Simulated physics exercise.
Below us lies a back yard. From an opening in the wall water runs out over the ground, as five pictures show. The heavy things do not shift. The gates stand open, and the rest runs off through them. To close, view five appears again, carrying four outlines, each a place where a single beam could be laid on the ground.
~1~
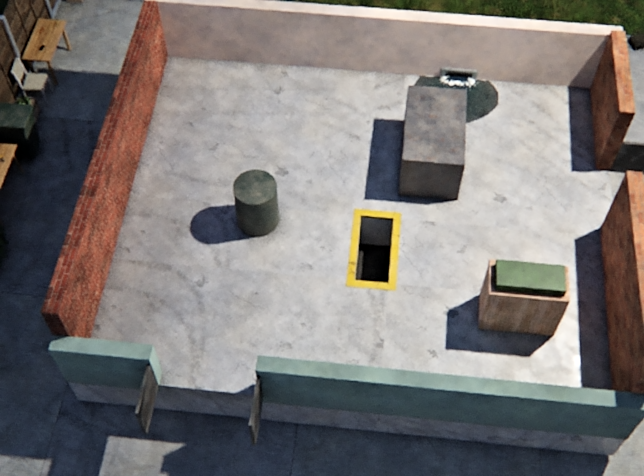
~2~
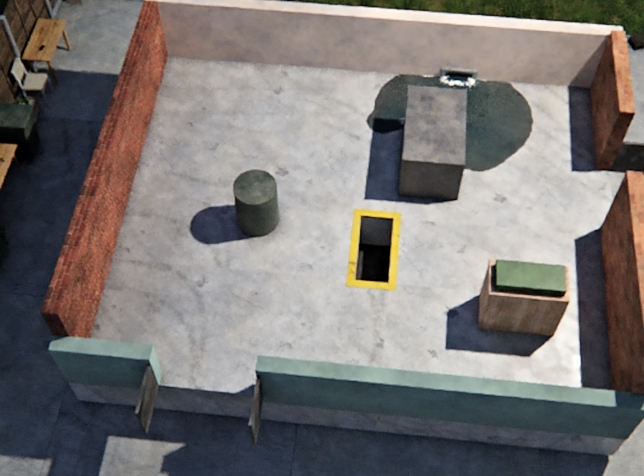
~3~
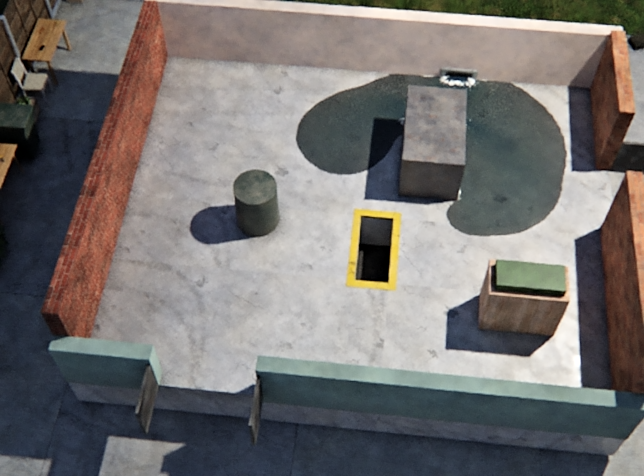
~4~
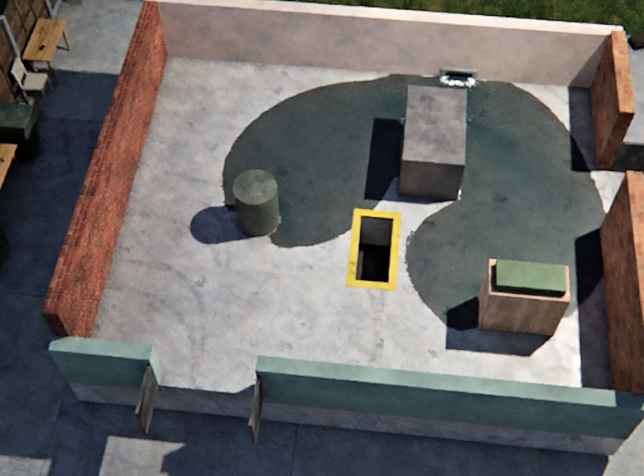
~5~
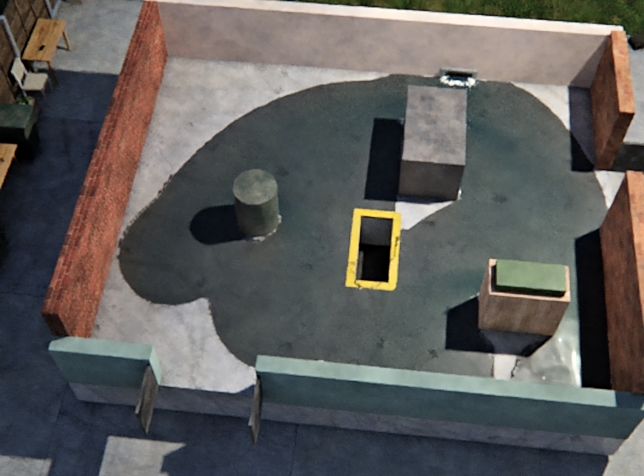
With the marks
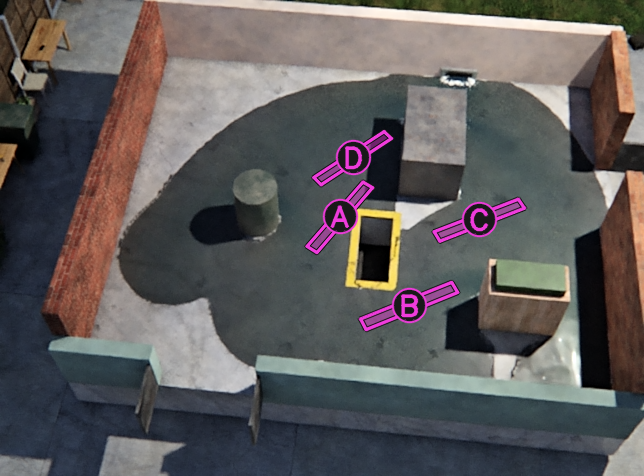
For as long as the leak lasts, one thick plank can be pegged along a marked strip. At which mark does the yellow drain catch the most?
Use place C.
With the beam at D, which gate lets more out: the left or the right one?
The left gate.
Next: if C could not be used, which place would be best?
B it is.
On the marked copy, A from (311, 249) to (367, 184); B from (363, 324) to (454, 287); C from (436, 236) to (521, 203); D from (317, 181) to (387, 135).
With A, about 4 % of the stream runs into the yellow drain, about 95 % out by the gates.
With B, about 11 % of the stream runs into the yellow drain, about 87 % out by the gates.
With C, about 25 % of the stream runs into the yellow drain, about 74 % out by the gates.
With D, about 4 % of the stream runs into the yellow drain, about 95 % out by the gates.
